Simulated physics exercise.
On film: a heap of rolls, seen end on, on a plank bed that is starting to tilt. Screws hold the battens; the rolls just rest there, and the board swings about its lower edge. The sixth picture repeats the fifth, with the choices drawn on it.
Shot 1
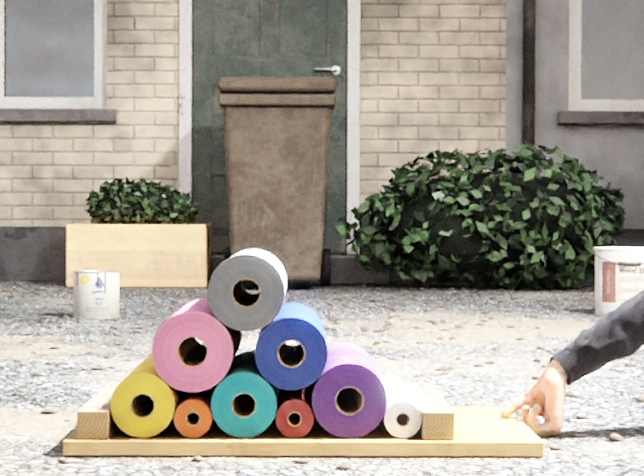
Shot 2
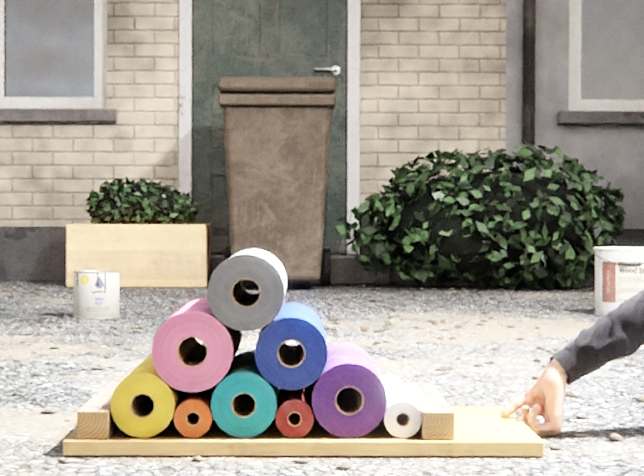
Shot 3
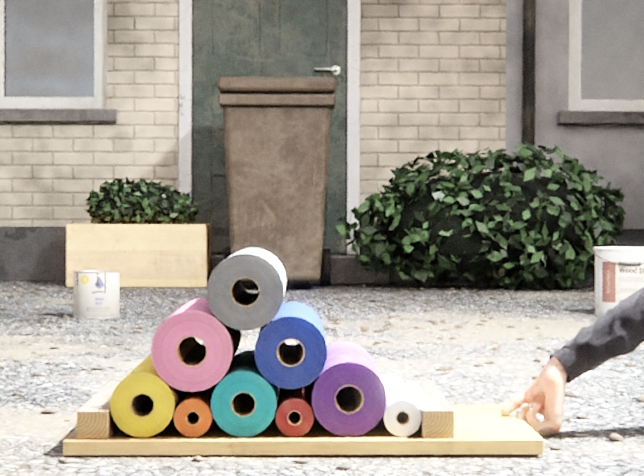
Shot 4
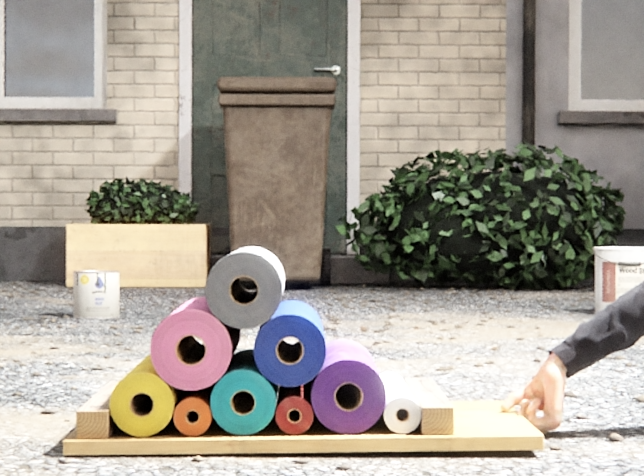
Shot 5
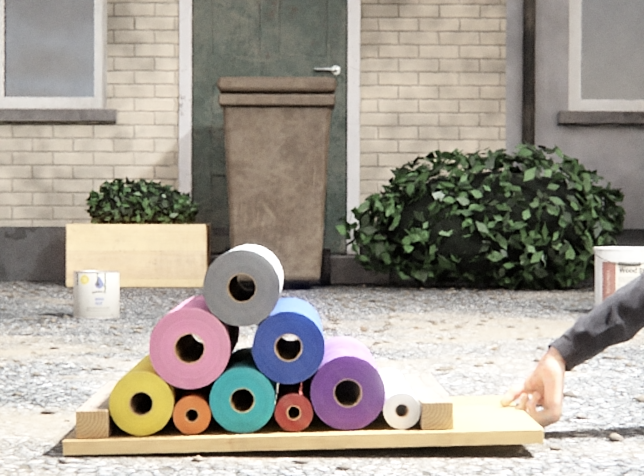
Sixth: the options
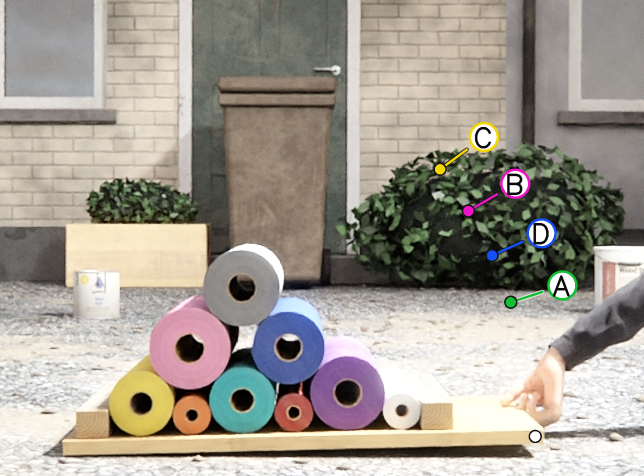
A plank bed carrying a heap of colourful rolls lies flat on the gravel at first, a hand gripping its right end. The hand then lifts that end very slightly, so the board slopes gently down to the left, and the stacked rolls shift just a touch with it.
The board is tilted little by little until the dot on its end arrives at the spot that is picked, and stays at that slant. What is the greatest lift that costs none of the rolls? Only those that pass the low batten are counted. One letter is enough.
The answer is mark C.
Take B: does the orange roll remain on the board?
The orange roll: Yes.
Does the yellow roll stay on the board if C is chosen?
Yes.
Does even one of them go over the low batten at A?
No.
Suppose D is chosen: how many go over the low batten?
With D, none.
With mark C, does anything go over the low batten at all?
No, at C.
On the marked copy, A at (511, 302); B at (468, 211); C at (440, 169); D at (492, 255); the white dot at (535, 437).
Following C. Soon after the start, board at 20°.
Later, board at 37°.
In the end, board at 37°, none over the low batten.
As for the rest, A none over the low batten; B none over the low batten; D none over the low batten.
